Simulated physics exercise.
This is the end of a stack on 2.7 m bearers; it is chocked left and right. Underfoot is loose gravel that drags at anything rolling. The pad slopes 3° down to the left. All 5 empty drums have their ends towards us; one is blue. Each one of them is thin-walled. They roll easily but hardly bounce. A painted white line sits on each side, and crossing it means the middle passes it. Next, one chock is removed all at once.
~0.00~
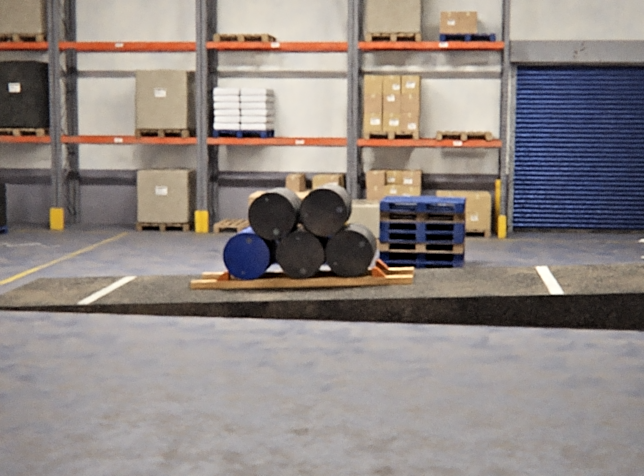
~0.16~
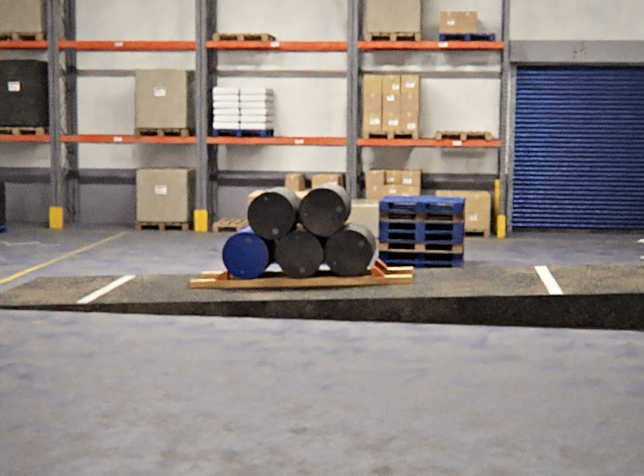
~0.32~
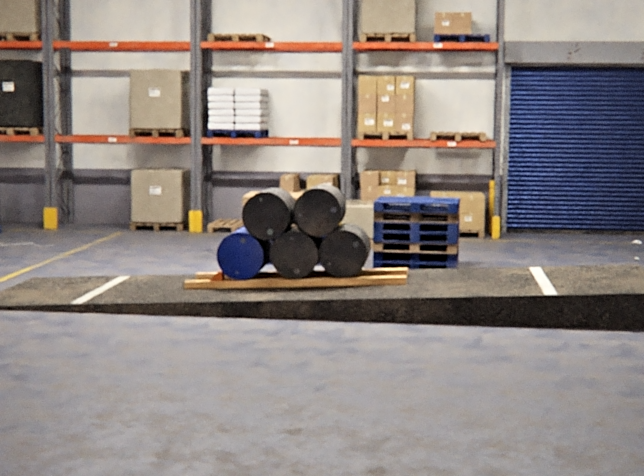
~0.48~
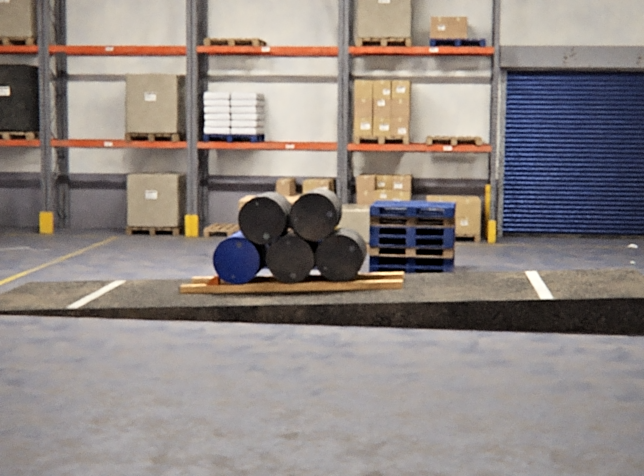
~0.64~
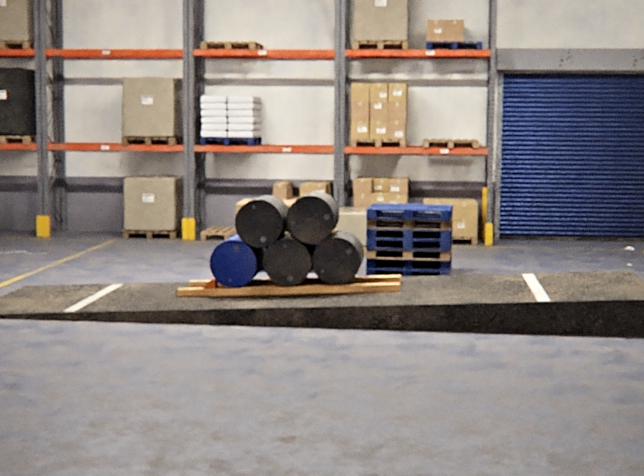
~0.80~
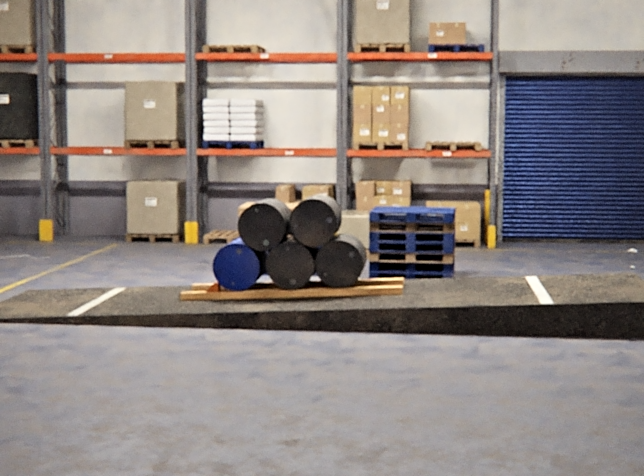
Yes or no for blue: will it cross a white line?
Result: The blue one never reaches a line.
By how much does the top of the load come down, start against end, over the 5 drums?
0 cm.
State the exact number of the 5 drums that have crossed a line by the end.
Total: 0.
By 1.1 s, blue is on the bearers, 70 cm from the bearers' left end; 0 past a line.
Finally (1.5 s), blue is on the bearers, 70 cm from the bearers' left end; 0 past a line.
